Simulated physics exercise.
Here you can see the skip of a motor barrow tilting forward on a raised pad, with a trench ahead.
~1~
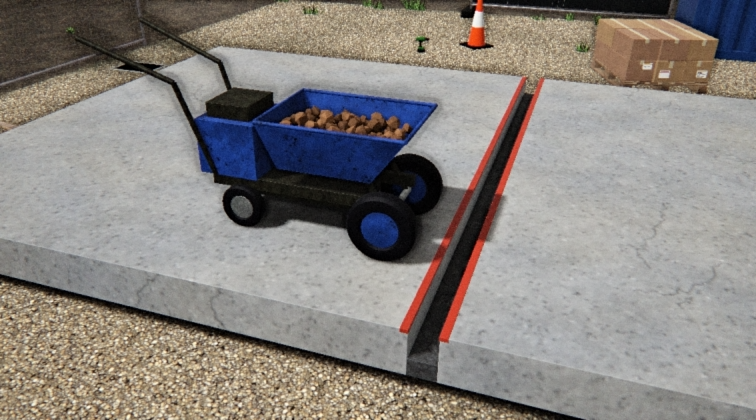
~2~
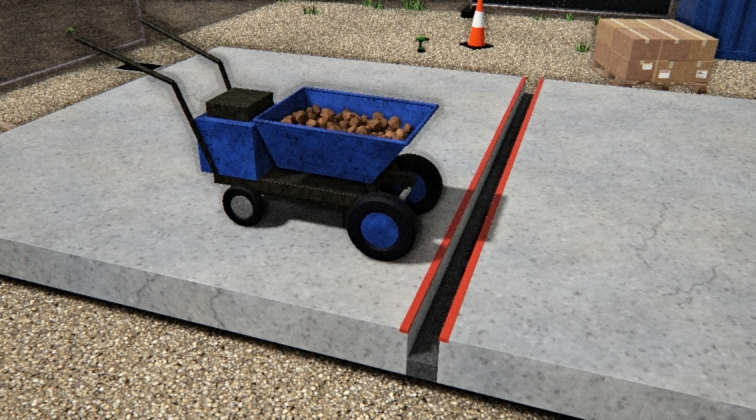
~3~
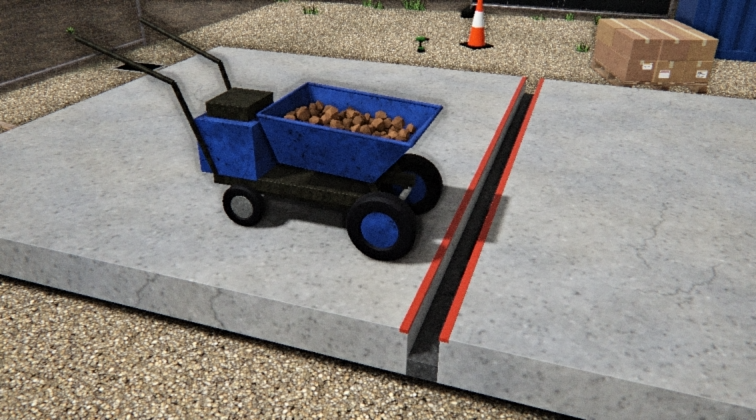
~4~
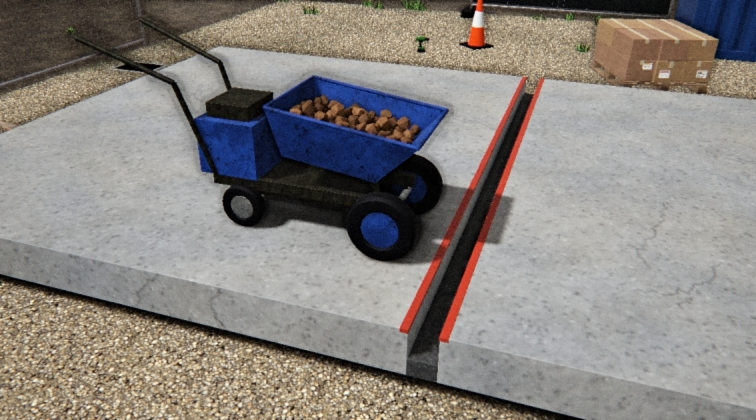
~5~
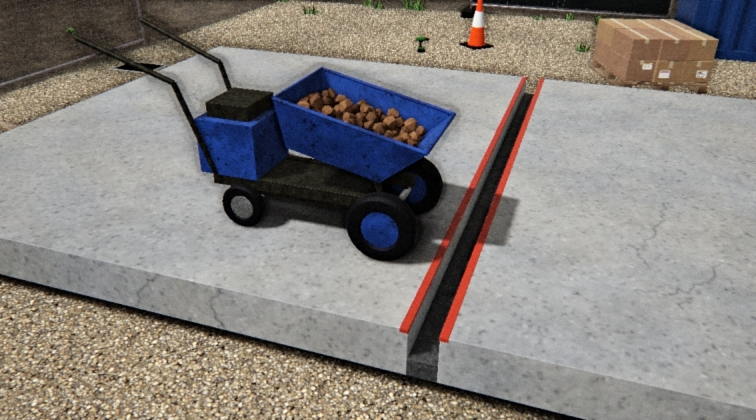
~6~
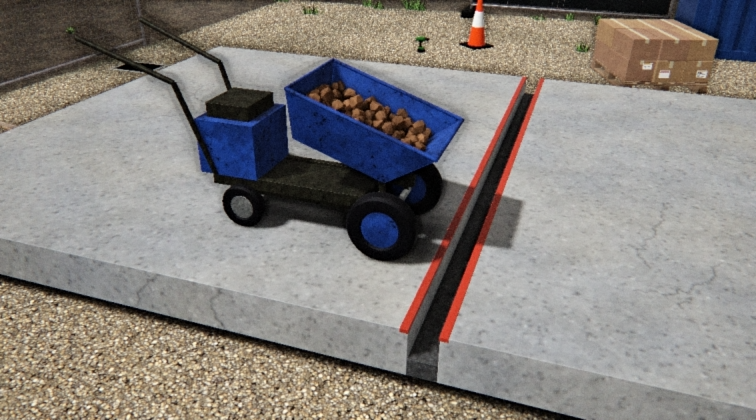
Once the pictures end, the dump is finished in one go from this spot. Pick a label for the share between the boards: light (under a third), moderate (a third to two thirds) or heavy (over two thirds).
Light - under a third.
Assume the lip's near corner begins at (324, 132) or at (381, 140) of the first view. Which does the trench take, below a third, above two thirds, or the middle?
Try one, between a third and two thirds; try two, under a third.
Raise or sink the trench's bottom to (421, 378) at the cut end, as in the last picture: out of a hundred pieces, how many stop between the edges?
Something like 0 %.
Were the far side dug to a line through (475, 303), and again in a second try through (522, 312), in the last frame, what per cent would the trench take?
The first try comes out at 10 percent and the second at 70 percent.
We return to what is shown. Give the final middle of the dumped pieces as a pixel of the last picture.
Once nothing moves, the middle sits near (535, 252).
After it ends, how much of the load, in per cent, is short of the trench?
Roughly 0 per cent of the load.
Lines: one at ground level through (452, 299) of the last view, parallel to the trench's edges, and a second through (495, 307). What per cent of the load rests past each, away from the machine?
First roughly 100 percent, then 70 percent.
Soon after the last picture, skip tipped steeply; all in the skip.
A little later, skip tipped right over; most in the skip; a small part beyond it; a stray few falling.
Later still, skip tipped right over; a small part in the skip; most beyond it.
By the end, skip tipped right over; a stray few in the skip; a stray few in or heaped over the trench; nearly all beyond it.
